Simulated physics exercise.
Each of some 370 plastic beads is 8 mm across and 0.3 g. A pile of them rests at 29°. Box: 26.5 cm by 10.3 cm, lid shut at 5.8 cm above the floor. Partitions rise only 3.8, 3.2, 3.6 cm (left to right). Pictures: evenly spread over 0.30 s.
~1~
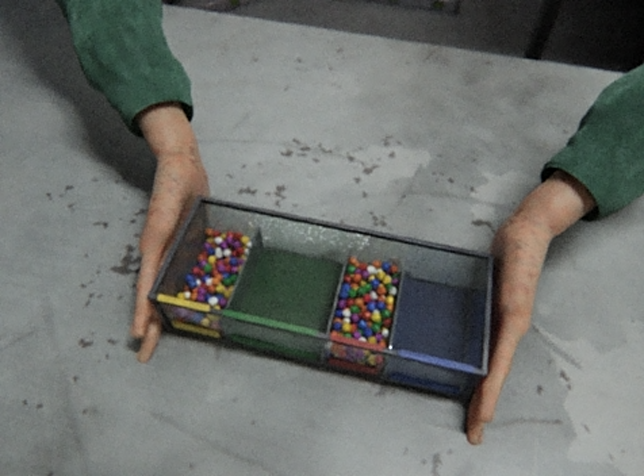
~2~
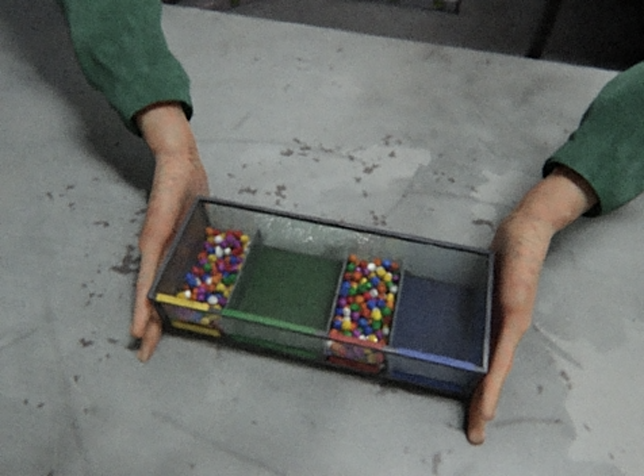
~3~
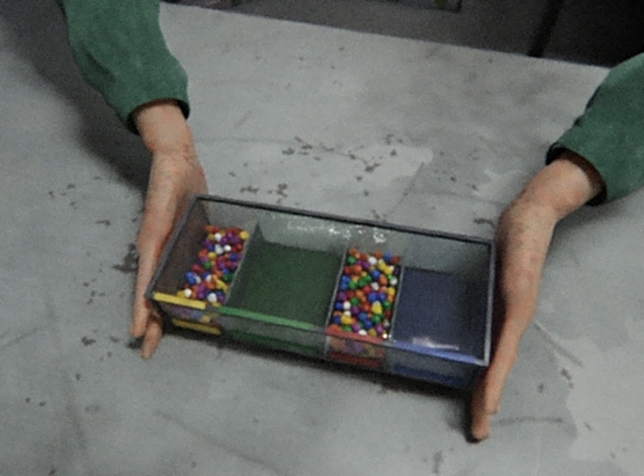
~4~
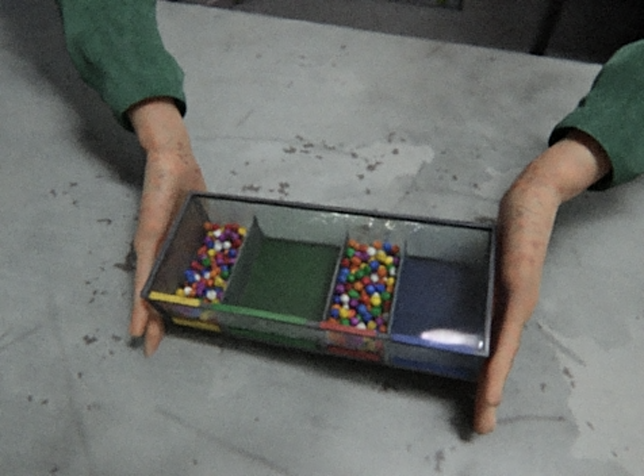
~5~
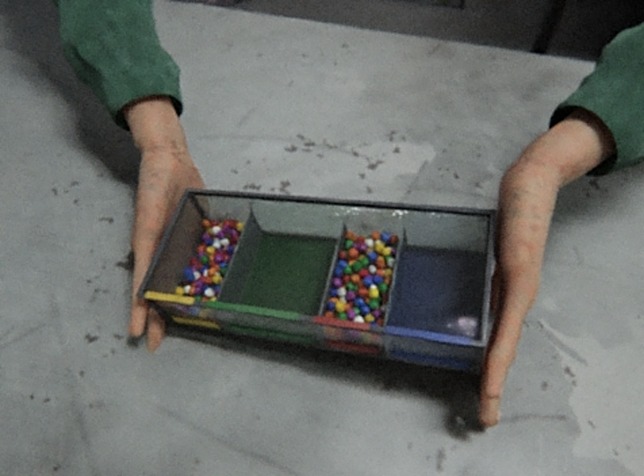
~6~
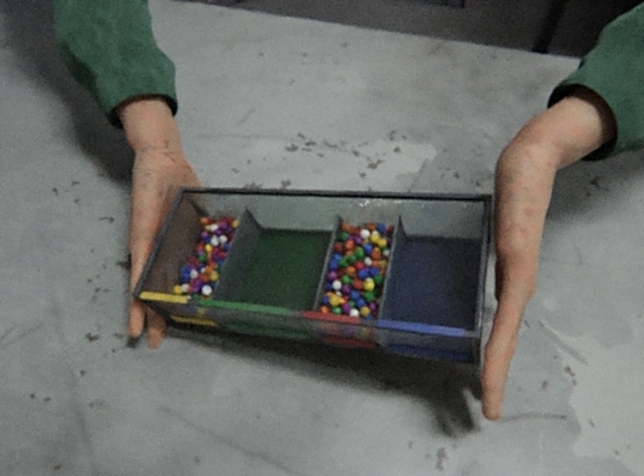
The footage shows two hands in green sleeves holding a clear divided box, with multicoloured beads in the yellow and red sections and none in the green and blue, then gradually tilting it as the right end rises.
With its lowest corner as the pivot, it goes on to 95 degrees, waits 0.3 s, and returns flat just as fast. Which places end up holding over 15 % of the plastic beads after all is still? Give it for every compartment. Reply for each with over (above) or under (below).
Red - under, blue - under, green - over, yellow - over.
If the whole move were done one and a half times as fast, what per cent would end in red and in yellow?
Per cent - red: 5; yellow: 70.
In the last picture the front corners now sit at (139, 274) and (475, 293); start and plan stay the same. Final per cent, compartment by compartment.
You'd see red at 5 percent, blue at 0, green at 20 and yellow at 75 percent.
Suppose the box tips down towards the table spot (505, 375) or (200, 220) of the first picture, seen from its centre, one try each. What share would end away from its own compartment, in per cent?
Estimate: Some 75 % and some 50 % respectively.
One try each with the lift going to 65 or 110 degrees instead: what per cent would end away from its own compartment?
Try one gives around 10 %, try two around 60 %.
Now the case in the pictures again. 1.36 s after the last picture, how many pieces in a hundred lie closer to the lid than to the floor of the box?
Roughly 50 percent of the pieces.
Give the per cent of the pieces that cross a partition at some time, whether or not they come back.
Estimate: Near 50 %.
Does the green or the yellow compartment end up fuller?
It's the yellow one that holds more.
Then, 1.36 s after the last picture, tilt 95 degrees; red 15 %, green 20 %, yellow 60 %.
Then, 2.28 s after the last picture, tilt 47 degrees; red 5 %, green 20 %, yellow 70 %.
Then, 3.19 s after the last picture, tilt 0 degrees; red 5 %, green 25 %, yellow 70 %.
In the end, red 5 %, blue 0 %, green 25 %, yellow 70 %.
